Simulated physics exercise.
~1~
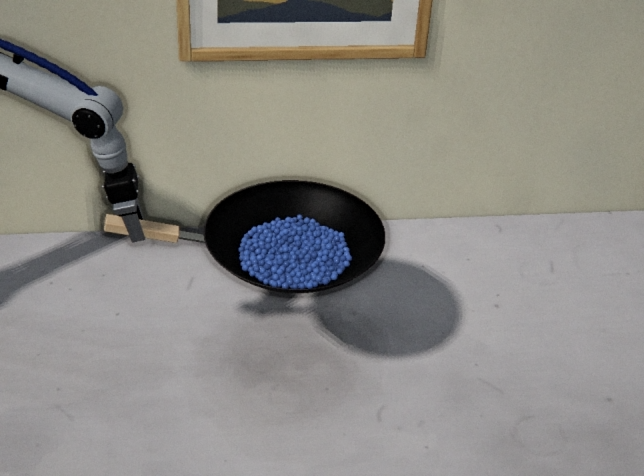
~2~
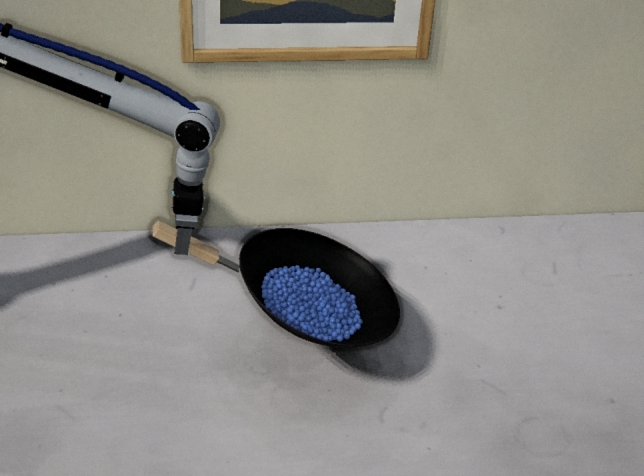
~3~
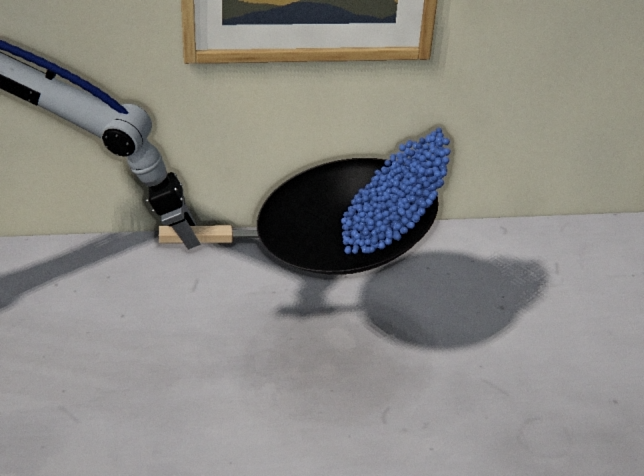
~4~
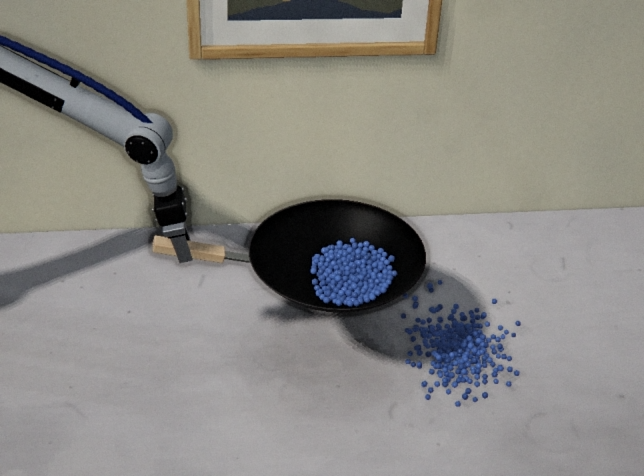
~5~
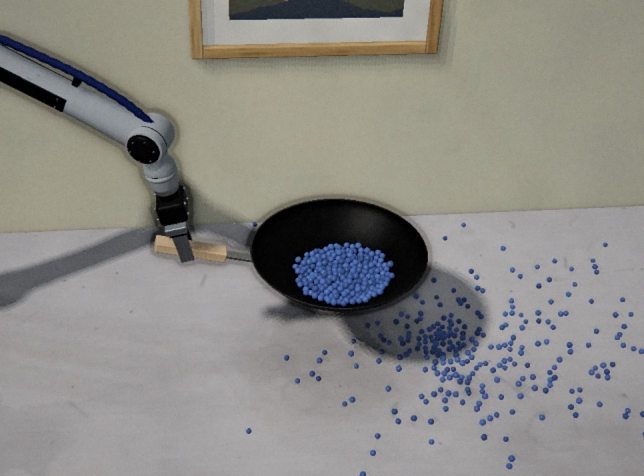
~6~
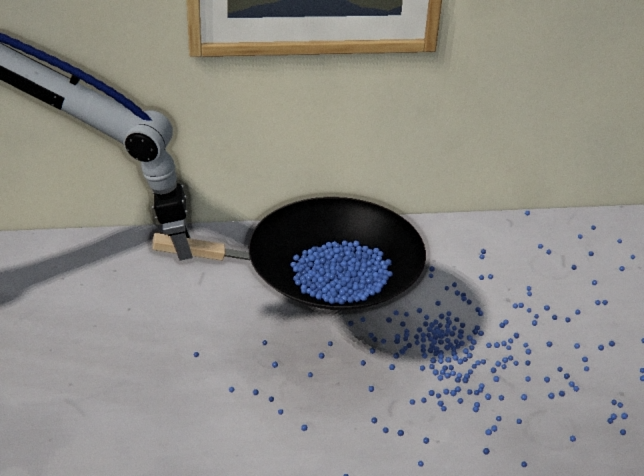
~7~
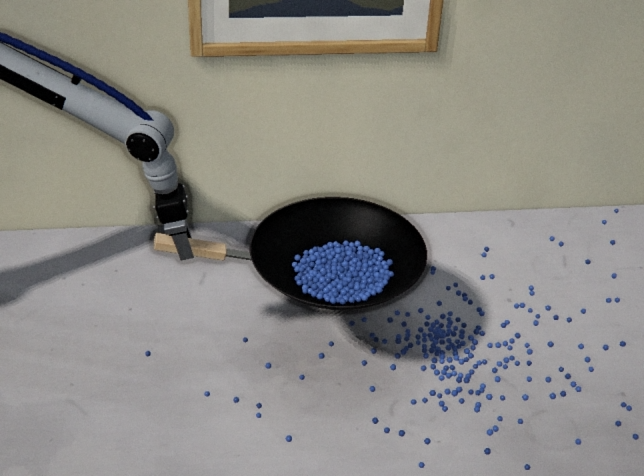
On a pale grey surface before a greenish wall with a framed picture, a robot arm holds a black wok by its wooden handle, a heap of small blue beads resting inside. The arm moves the wok to the right and dips it, its far side leaning down toward the surface. It then swings the wok up, and the beads surge to the right, rising over the far rim in a slanting mass. As the wok lowers and levels, some beads drop back inside while many others land on the surface beyond it. The fallen beads scatter widely, and the wok stays still, still holding a good heap.
